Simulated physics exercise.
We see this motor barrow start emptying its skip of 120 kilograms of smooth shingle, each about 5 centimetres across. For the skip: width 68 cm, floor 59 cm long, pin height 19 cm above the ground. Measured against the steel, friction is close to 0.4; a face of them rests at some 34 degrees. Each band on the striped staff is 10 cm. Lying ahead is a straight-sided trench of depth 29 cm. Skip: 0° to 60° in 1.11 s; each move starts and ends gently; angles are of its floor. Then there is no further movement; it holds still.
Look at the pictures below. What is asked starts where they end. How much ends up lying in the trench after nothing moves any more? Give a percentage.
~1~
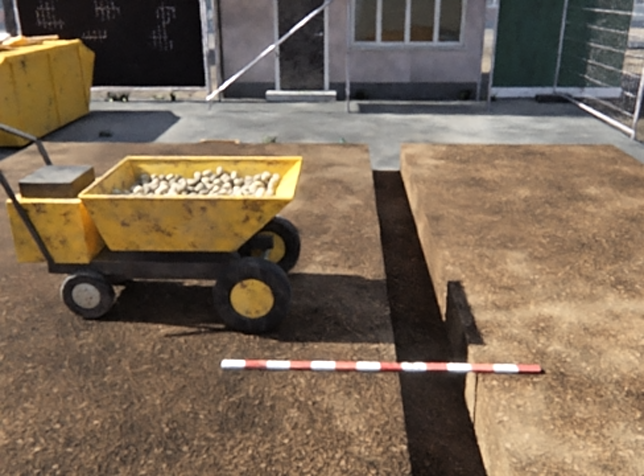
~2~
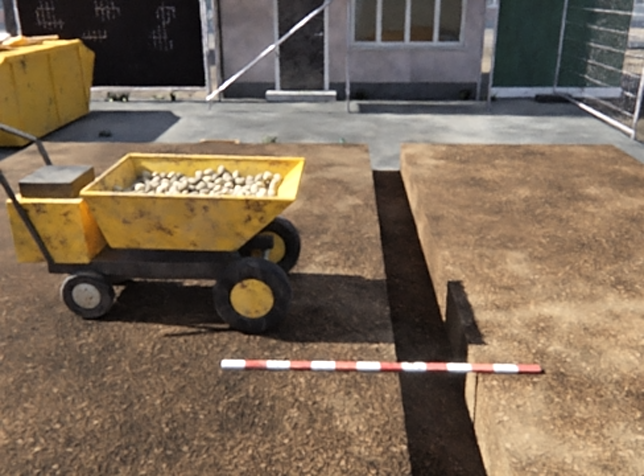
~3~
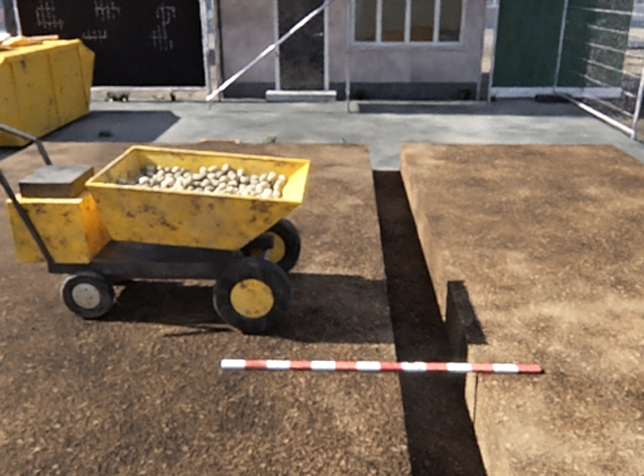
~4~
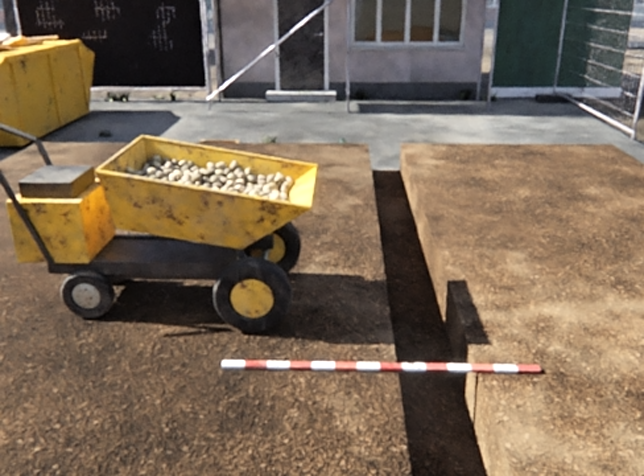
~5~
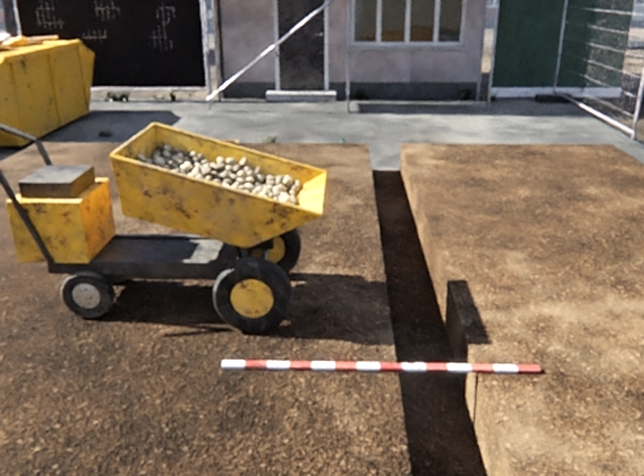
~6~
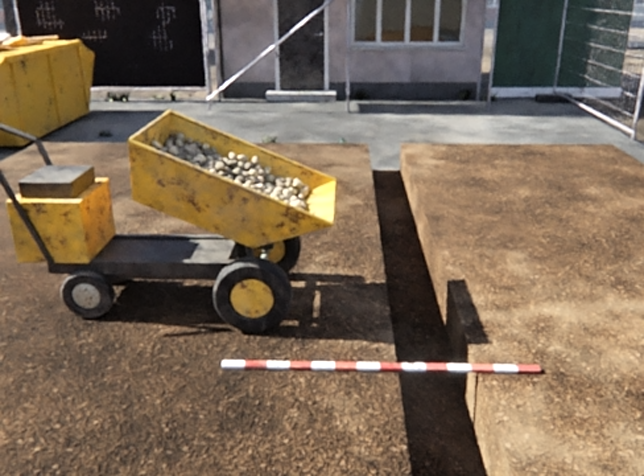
A share of about 98 per cent.
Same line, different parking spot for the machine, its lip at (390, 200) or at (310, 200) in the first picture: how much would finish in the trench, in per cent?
15 and 95 %.
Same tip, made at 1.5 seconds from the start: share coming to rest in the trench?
Estimate: About 100 %.
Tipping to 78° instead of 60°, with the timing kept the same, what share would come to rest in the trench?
In that case around 85 percent.
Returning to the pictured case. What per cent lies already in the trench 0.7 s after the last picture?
Close to 20 per cent has got there by then.
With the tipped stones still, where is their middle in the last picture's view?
(420, 334).
Then, 0.4 s after the last picture the floor is at 50°, 100 % in the skip; the foremost stones are at (345, 239).
Then, 0.7 s after the last picture the floor is at 60°, 71 % in the skip, 7 % short of the trench, 22 % in the trench; the foremost stones are at (432, 305).
Then, 1.1 s after the last picture the floor is at 60°, 24 % in the skip, 6 % short of the trench, 69 % in the trench, 1 % past the trench; the foremost stones are at (480, 291).
Then, 3.0 s after the last picture the floor is at 60°, 0 % in the skip, 1 % short of the trench, 98 % in the trench, 1 % past the trench; the foremost stones are at (524, 292).
